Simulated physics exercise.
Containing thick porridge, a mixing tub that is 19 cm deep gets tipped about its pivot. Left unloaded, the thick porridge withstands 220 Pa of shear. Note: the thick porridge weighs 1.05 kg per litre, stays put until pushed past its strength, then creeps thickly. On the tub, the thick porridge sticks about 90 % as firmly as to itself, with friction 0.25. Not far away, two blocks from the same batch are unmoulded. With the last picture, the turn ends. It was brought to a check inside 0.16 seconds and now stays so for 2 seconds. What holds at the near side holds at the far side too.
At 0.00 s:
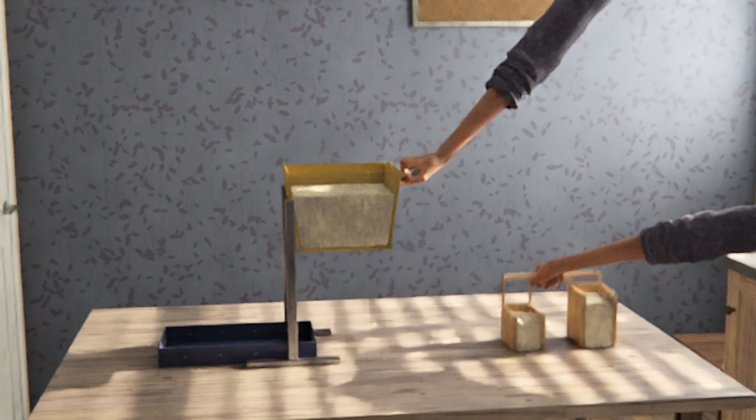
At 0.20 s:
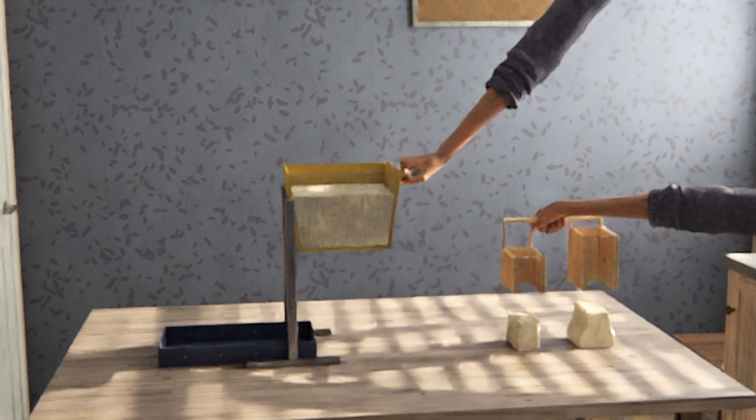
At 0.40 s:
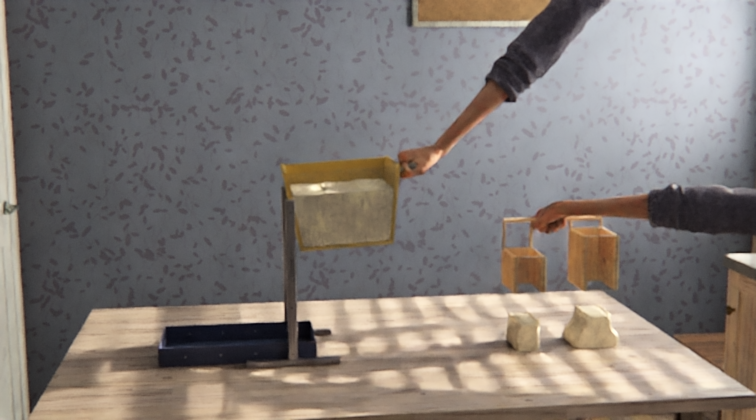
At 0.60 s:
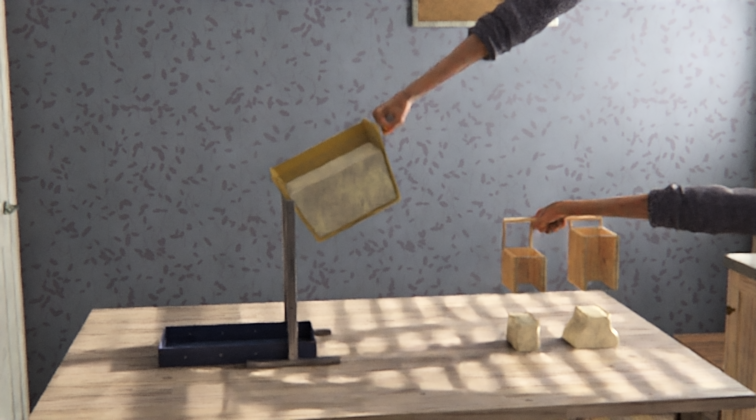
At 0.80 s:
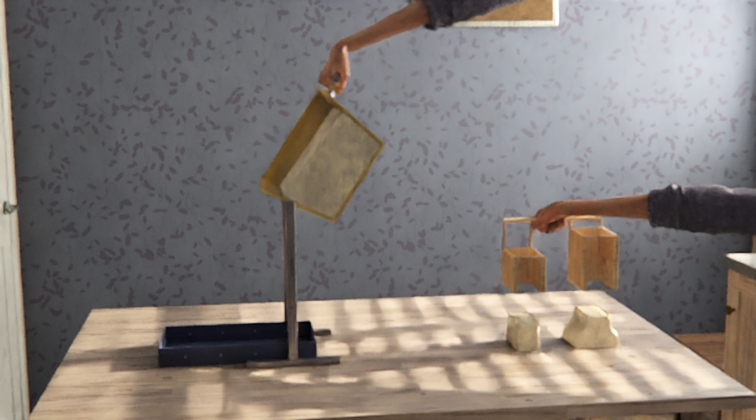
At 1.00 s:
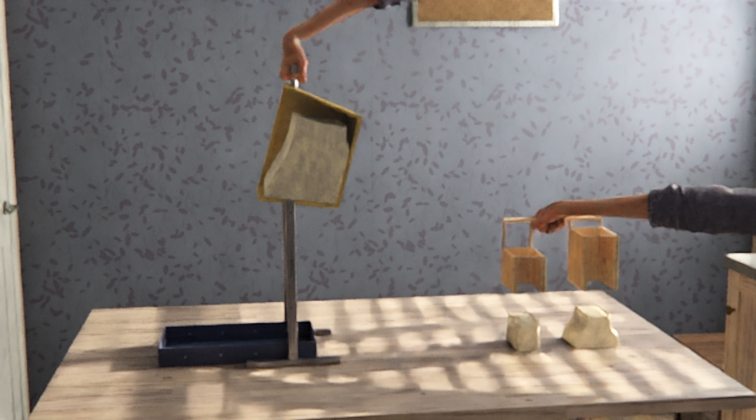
In a room with patterned blue-grey wallpaper, one hand lifts two small wooden moulds off pale blocks, which sag slightly on a wooden table, then another hand steeply tilts a yellow tub of thick pale material leftward on its stand.
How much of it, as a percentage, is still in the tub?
Near 58 percent is still in the tub.
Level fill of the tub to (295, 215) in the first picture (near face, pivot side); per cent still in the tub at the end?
About 100 per cent.
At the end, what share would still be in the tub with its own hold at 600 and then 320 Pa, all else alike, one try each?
First 100 %, second 70 %.
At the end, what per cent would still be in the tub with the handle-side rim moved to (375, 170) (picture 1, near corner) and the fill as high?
The tub would keep roughly 85 percent.
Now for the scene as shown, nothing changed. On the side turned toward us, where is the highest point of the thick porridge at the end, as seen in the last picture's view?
About (323, 161).
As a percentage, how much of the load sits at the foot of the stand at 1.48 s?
I reckon around 10 % of it.
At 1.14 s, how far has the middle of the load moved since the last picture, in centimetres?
I'd estimate roughly 5 centimetres.
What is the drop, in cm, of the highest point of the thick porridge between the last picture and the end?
Some 11 cm.
By 1.14 s, the tub is at 75 degrees and holds 89 %.
By 1.31 s, the tub is at 75 degrees and holds 67 %.
By 1.48 s, the tub is at 75 degrees and holds 58 %.
By 1.65 s, the tub is at 75 degrees and holds 58 %.
By 3.00 s, at the end, the tub is at 75 degrees and holds 58 %.
